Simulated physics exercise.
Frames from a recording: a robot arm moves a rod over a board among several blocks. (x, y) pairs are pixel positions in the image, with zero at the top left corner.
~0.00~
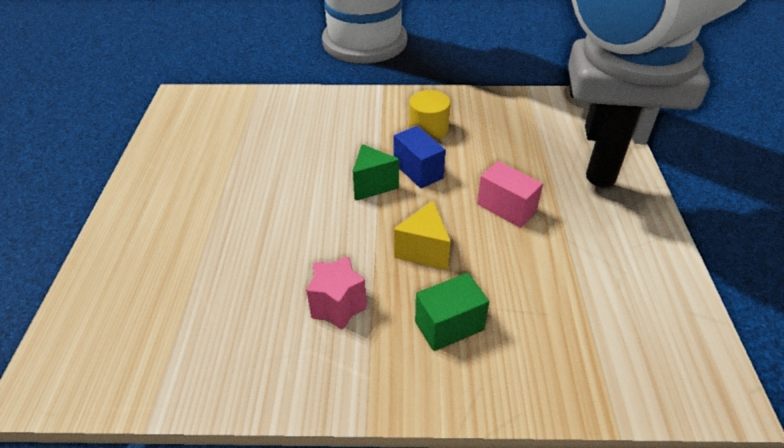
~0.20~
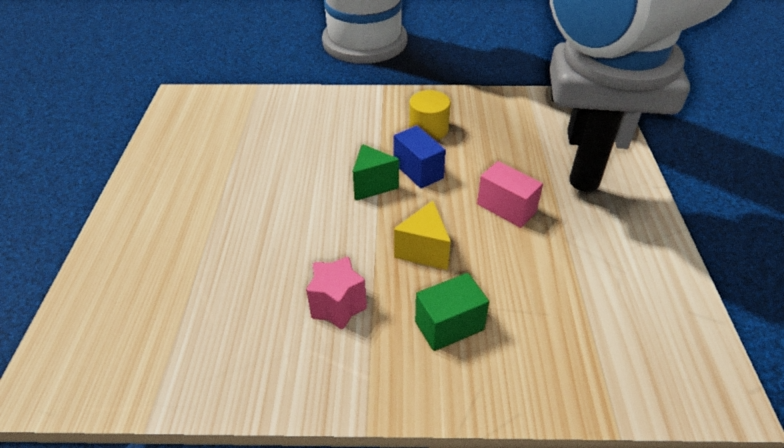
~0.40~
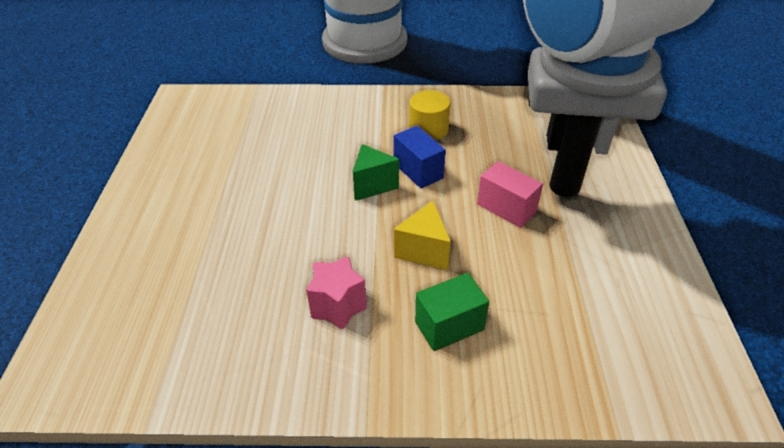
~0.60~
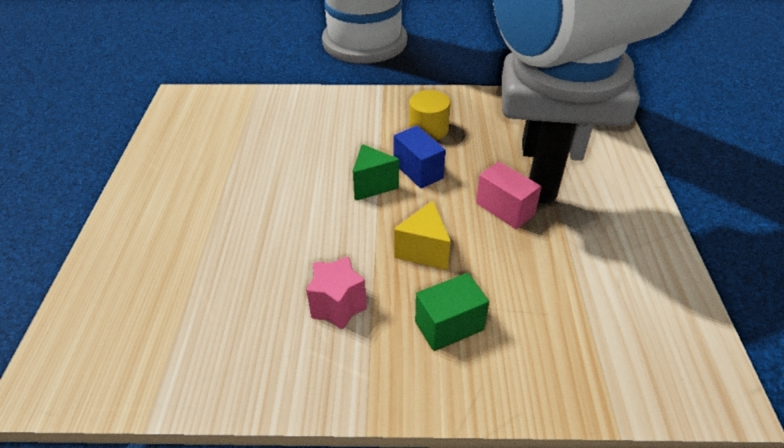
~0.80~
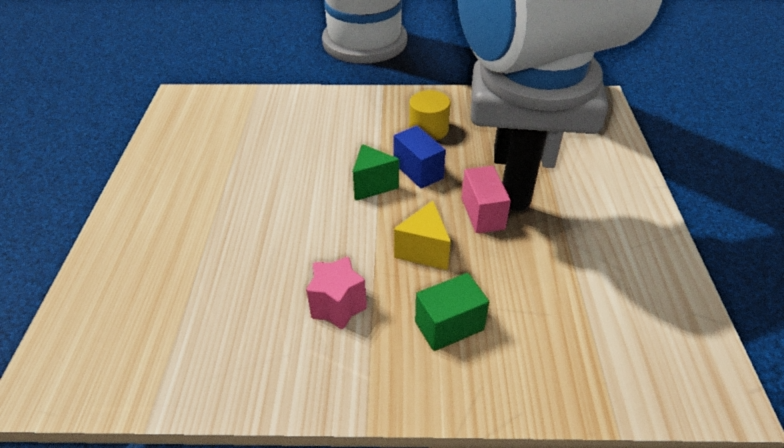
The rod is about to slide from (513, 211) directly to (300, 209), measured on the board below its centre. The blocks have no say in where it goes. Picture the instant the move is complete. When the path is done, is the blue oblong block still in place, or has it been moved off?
It keeps its position.
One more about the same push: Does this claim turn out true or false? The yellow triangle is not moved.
The statement is false.
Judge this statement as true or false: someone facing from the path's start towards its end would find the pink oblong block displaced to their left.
My answer: True.
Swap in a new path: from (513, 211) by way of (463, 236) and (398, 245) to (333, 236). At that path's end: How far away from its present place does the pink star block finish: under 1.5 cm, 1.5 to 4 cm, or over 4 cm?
Shift: Under 1.5 cm.
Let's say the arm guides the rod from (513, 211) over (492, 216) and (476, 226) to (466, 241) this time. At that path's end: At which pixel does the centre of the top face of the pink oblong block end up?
Its top middle: (447, 187).
The first path, step by step. One third of the way, rod (442, 202); yellow triangle (416, 227), turned 35° anticlockwise; pink oblong block (412, 187), turned 15° anticlockwise.
Two thirds of the way, rod (370, 201); yellow triangle (408, 229), turned 70° anticlockwise; pink oblong block (350, 199), turned 45° anticlockwise.
At the end, rod (299, 200); blue oblong block still; yellow triangle (408, 229), turned 70° anticlockwise; pink oblong block (339, 205), turned 70° anticlockwise.
